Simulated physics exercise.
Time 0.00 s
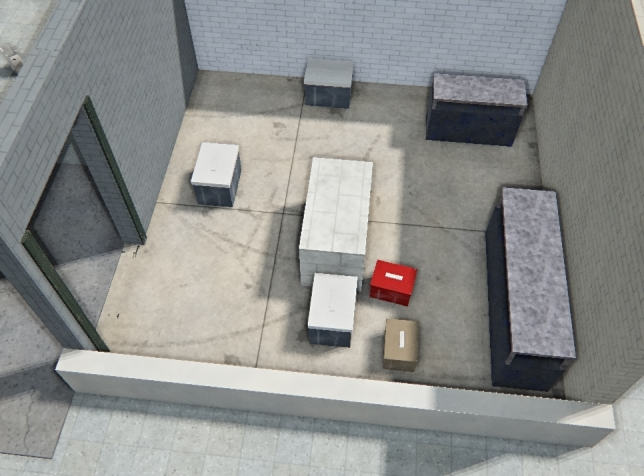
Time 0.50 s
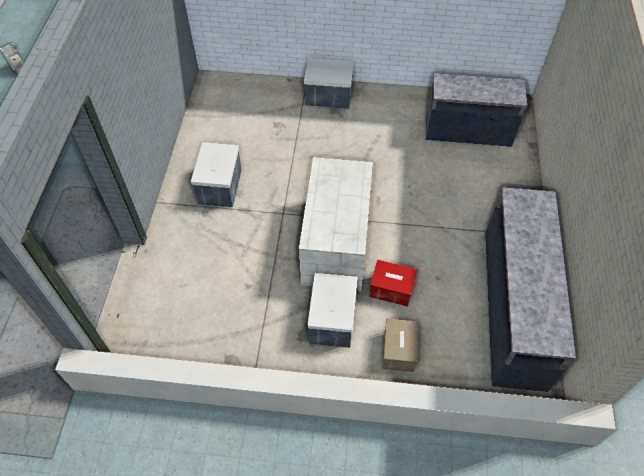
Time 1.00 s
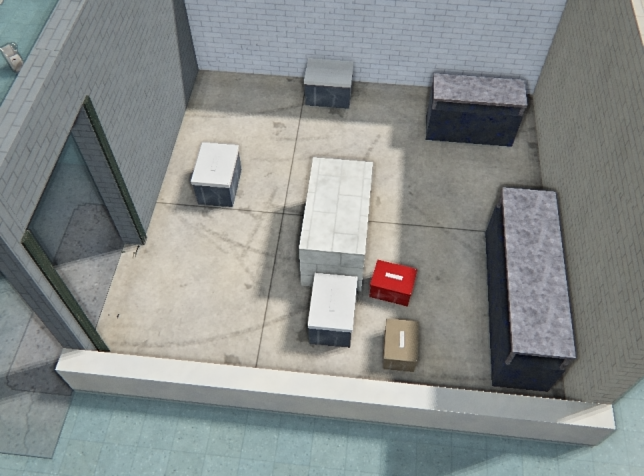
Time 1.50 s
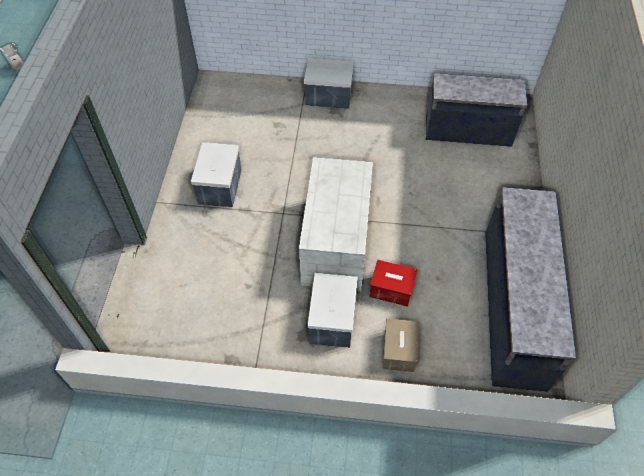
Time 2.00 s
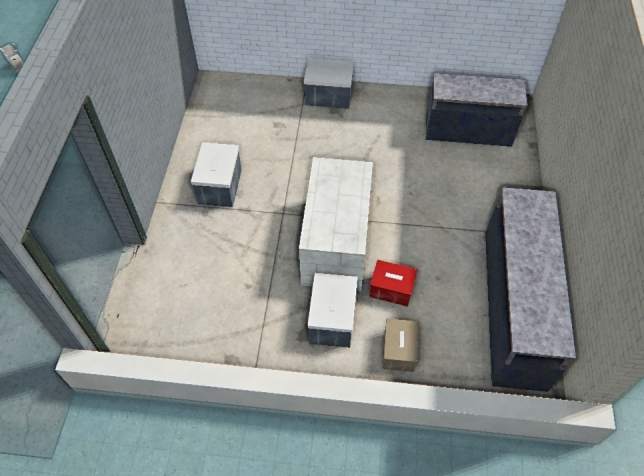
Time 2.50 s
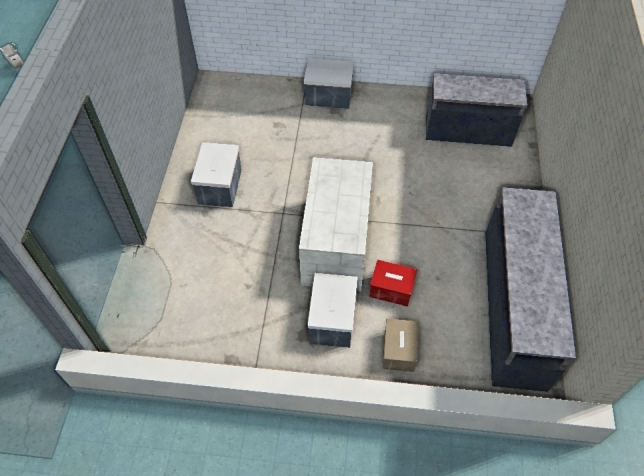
In this clip, water spreads over the paving outside a roofless room holding a red box, a tan box and several larger blocks, then a thin patch enters through the left doorway while everything inside stays still.
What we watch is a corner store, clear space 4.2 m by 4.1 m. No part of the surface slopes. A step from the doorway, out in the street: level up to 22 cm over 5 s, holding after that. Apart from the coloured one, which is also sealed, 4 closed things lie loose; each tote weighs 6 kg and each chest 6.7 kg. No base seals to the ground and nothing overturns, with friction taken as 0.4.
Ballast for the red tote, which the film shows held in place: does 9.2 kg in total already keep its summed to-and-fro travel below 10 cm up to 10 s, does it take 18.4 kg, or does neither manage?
It takes 18.4 kg.
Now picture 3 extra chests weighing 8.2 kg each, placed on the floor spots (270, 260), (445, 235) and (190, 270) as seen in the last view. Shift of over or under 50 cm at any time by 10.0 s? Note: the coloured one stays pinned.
Taking them in turn, the first is beyond the line, the second beyond the line and the third beyond the line.
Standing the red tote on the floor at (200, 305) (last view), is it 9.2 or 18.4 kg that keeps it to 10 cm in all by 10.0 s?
Looking at the loads, neither keeps it.
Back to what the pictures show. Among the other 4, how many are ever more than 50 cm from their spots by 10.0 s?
2.
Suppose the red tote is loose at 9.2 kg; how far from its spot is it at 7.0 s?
Close to 10 centimetres.
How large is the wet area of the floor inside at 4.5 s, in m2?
At that time the wet patch spans about 4.0 m2.
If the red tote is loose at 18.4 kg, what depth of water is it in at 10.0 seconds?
Close to 7 cm deep.
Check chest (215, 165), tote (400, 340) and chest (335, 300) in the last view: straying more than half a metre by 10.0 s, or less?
Taking them in order: Within the mark, beyond the mark and beyond the mark.
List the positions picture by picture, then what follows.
The red tote at (394, 277) rests on the ground; water covers 0.0 m2; 0 of 5 have shifted, in the first frame.
The red tote at (394, 277) rests on the ground; water covers 0.0 m2; 0 of 5 have shifted, in the second frame.
The red tote at (394, 277) rests on the ground; 0.0 m2 under water; 0 of 5 have shifted, in the third frame.
The red tote at (394, 277), on the bottom; 0.0 m2 under water; 0 of 5 have shifted, in the fourth frame.
The red tote at (394, 277) rests on the ground; 0.0 m2 under water; 0 of 5 have shifted, in the fifth frame.
The red tote at (394, 277) rests on the ground; 0.3 m2 under water; 0 of 5 have shifted, in the sixth frame.
After 3.5 s the red tote would be 0 cm from its start with 9.2 kg and 0 cm from its start with 18.4 kg; 0 cm of water round it then.
After 4.5 s the red tote would be 0 cm from its start with 9.2 kg and 0 cm from its start with 18.4 kg; 0 cm of water round it then.
After 7.0 s the red tote would be 15 cm from its start with 9.2 kg and 0 cm from its start with 18.4 kg; 5 cm of water round it then.
After 10.0 s the red tote would be 50 cm from its start with 9.2 kg and 3 cm from its start with 18.4 kg; 7 cm of water round it then.
